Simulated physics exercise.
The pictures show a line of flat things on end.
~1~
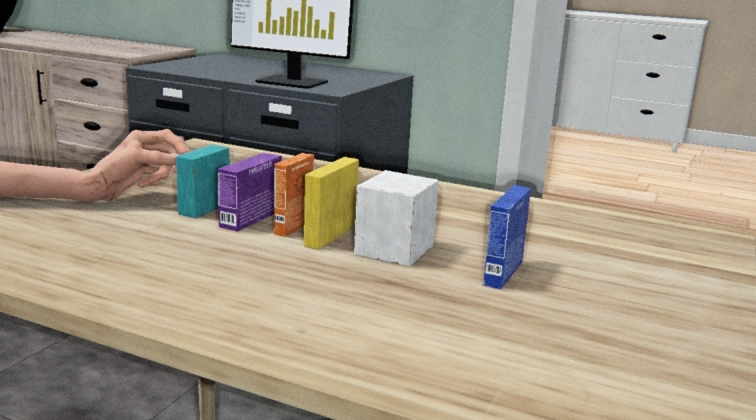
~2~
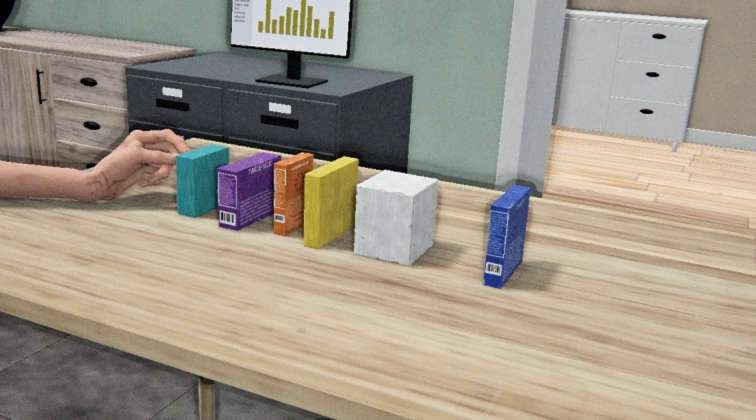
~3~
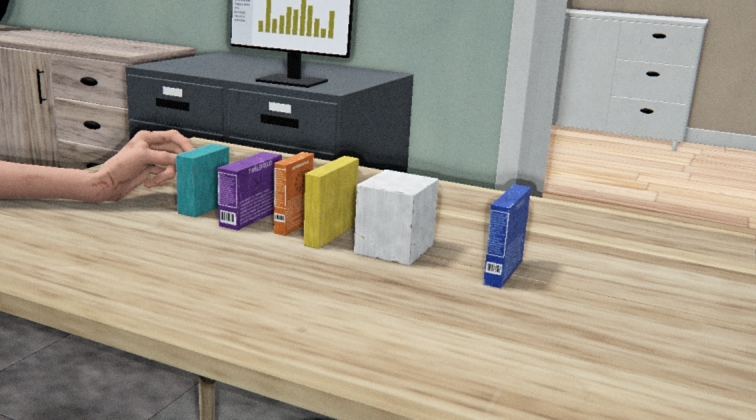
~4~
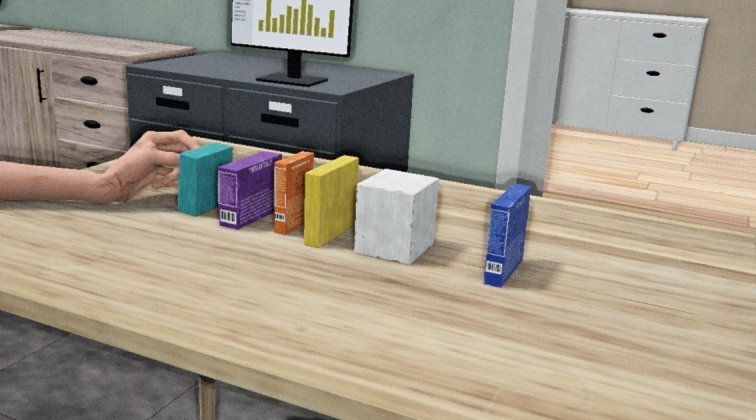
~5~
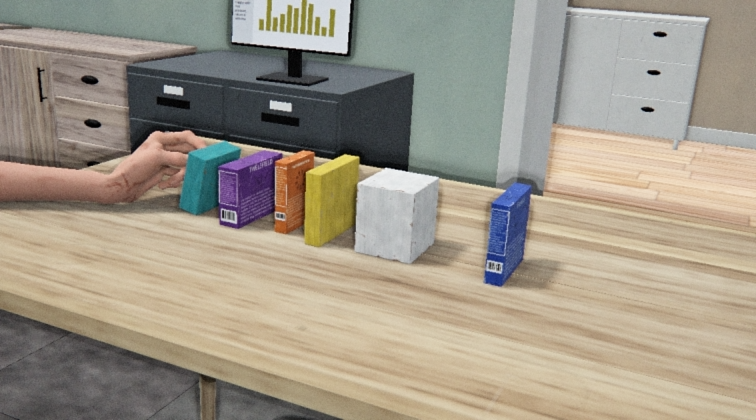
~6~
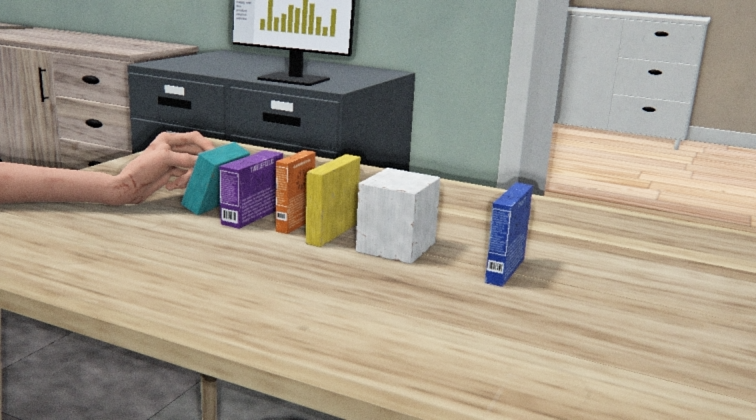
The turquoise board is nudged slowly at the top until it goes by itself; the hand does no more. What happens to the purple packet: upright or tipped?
The purple packet tips over.
Then, 0.20 s after the last picture, turquoise board 53° over; purple packet tipped 27° from how it was near (265, 189).
Then, 0.40 s after the last picture, turquoise board 65° over; purple packet tipped 57° from how it was near (280, 197); orange packet tipped 33° from how it was; yellow block tipped 14° from how it was.
At rest, tipped over on the table, purple packet and orange packet; left askew, yellow block; white block in place. Seen from the same camera at the end, purple packet near (283, 199).
